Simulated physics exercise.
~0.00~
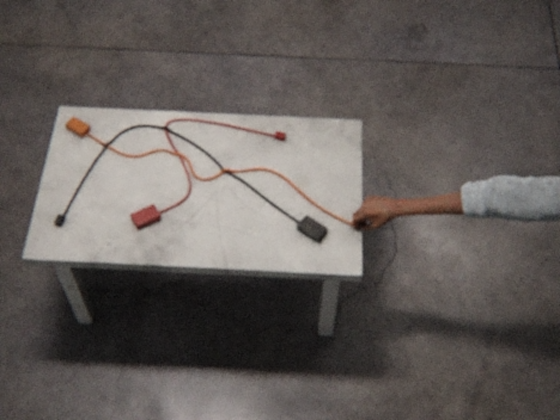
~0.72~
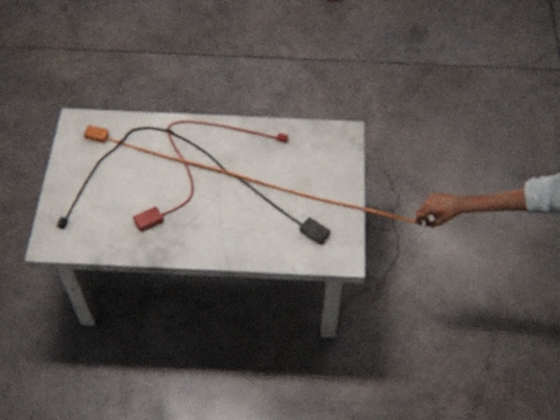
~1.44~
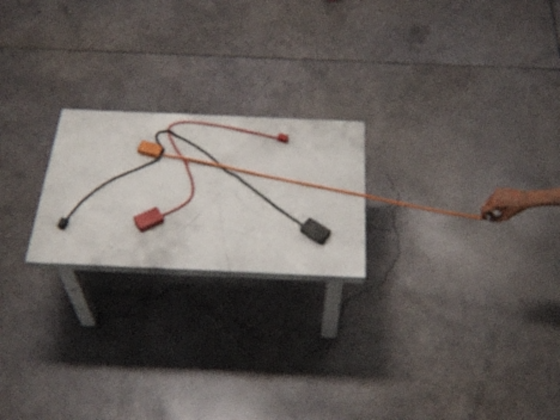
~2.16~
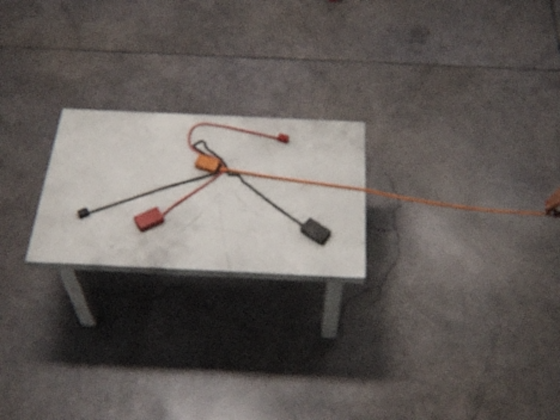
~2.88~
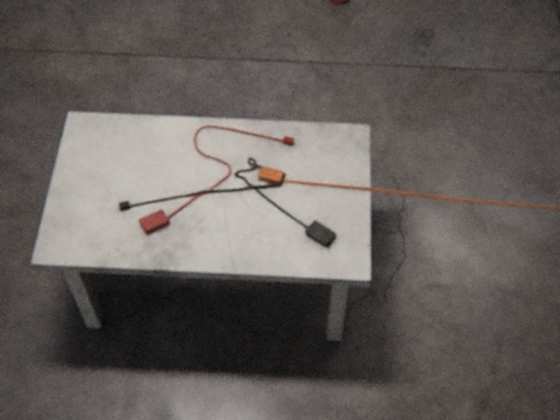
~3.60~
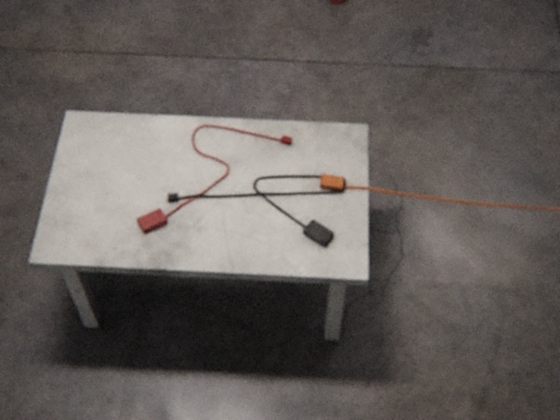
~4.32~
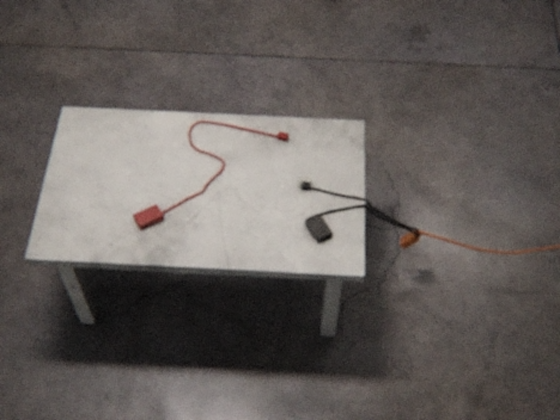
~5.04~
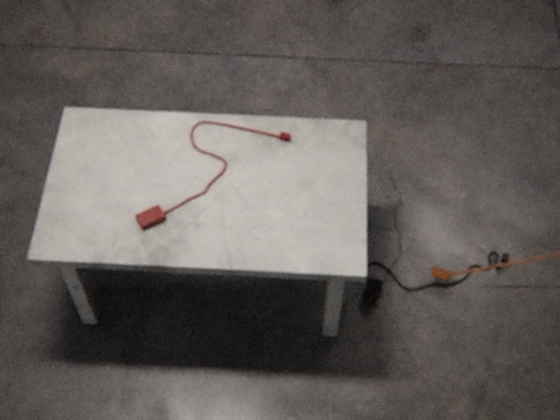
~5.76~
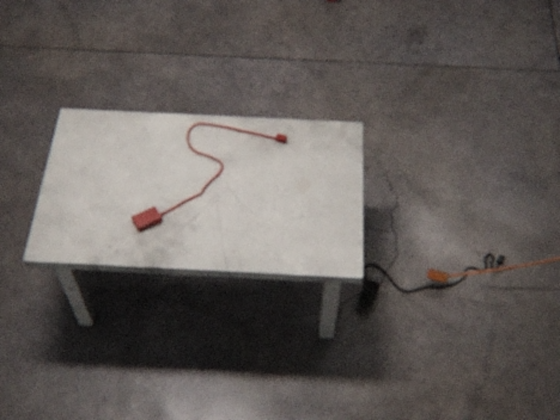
On a pale table standing on a grey concrete floor, seen from above with a slight sway, lie three tangled leads, orange, black and red, each with a charger. A hand at the right grips the end of the orange lead and pulls it away over the right edge, drawing it taut. The orange charger slides across the tabletop, catches the black lead and drags it along. The orange charger drops off the right edge, and the black lead, its plug and its charger follow. They end up beyond the table's right side, while the red charger and plug remain in place, their lead bent into a new curve.
